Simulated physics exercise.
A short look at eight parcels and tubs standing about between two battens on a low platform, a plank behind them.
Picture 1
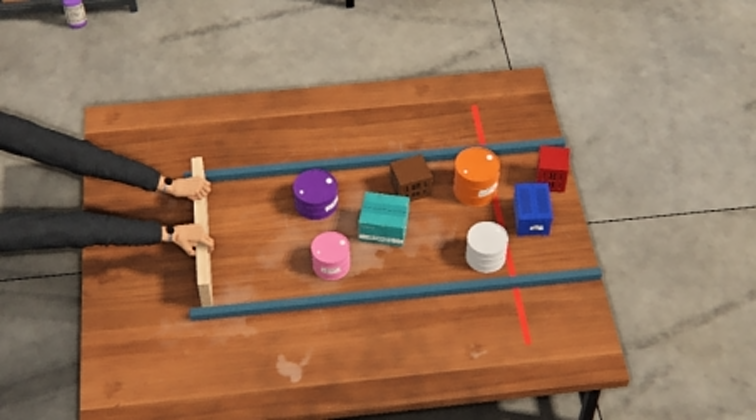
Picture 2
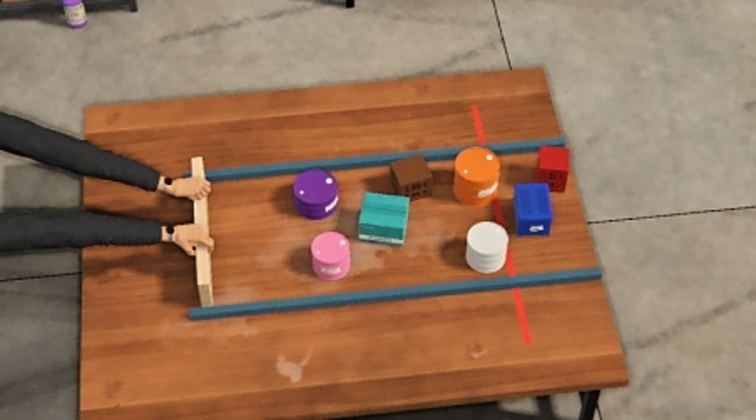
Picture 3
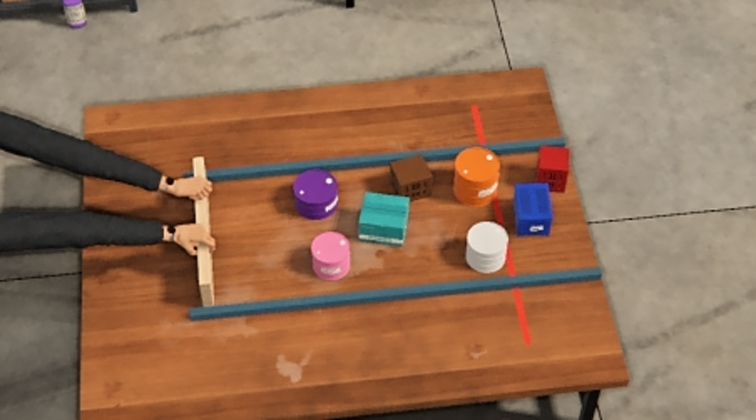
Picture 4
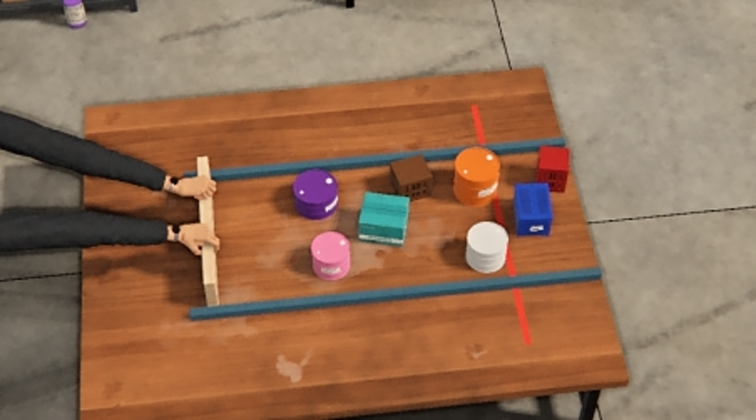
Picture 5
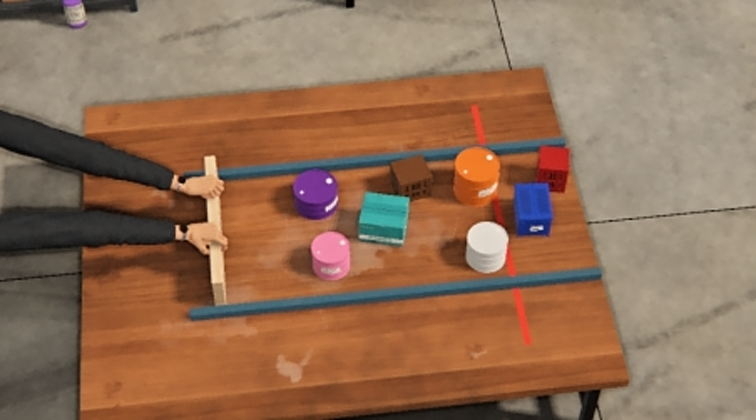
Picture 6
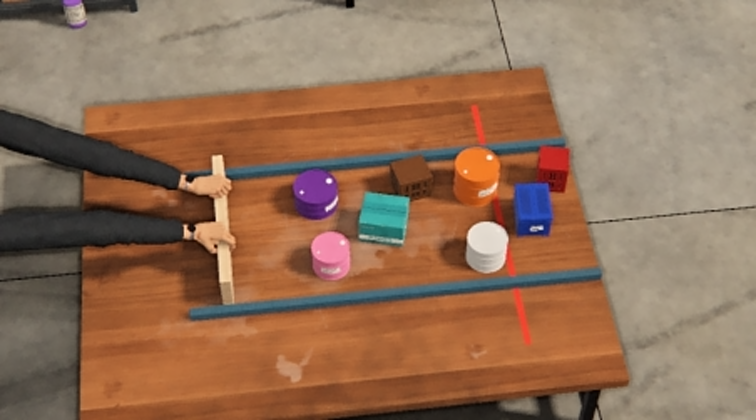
Two hands slide a wooden plank slightly right between blue battens toward unmoving coloured tubs and boxes.
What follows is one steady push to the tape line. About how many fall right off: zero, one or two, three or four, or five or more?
The number that fall off is one or two.
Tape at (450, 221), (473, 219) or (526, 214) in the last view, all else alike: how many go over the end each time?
Down on the ground: 1, 1 and 4.
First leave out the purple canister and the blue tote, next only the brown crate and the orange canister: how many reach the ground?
Fallen: 1, and 0 in the other try.
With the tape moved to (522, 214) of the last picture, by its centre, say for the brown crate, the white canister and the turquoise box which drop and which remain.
The brown crate tumbles off; the white canister is kept; the turquoise box holds on.
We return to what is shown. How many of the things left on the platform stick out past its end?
It comes to 0.
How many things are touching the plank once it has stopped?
3 of them.
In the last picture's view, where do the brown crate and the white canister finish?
First (551, 165), then (564, 244).
Early on, none off yet; red crate at rest near (553, 169); blue tote at rest near (532, 210); orange canister at rest near (476, 177).
Finally, the number that fall off is one or two; lost, orange canister and red crate.
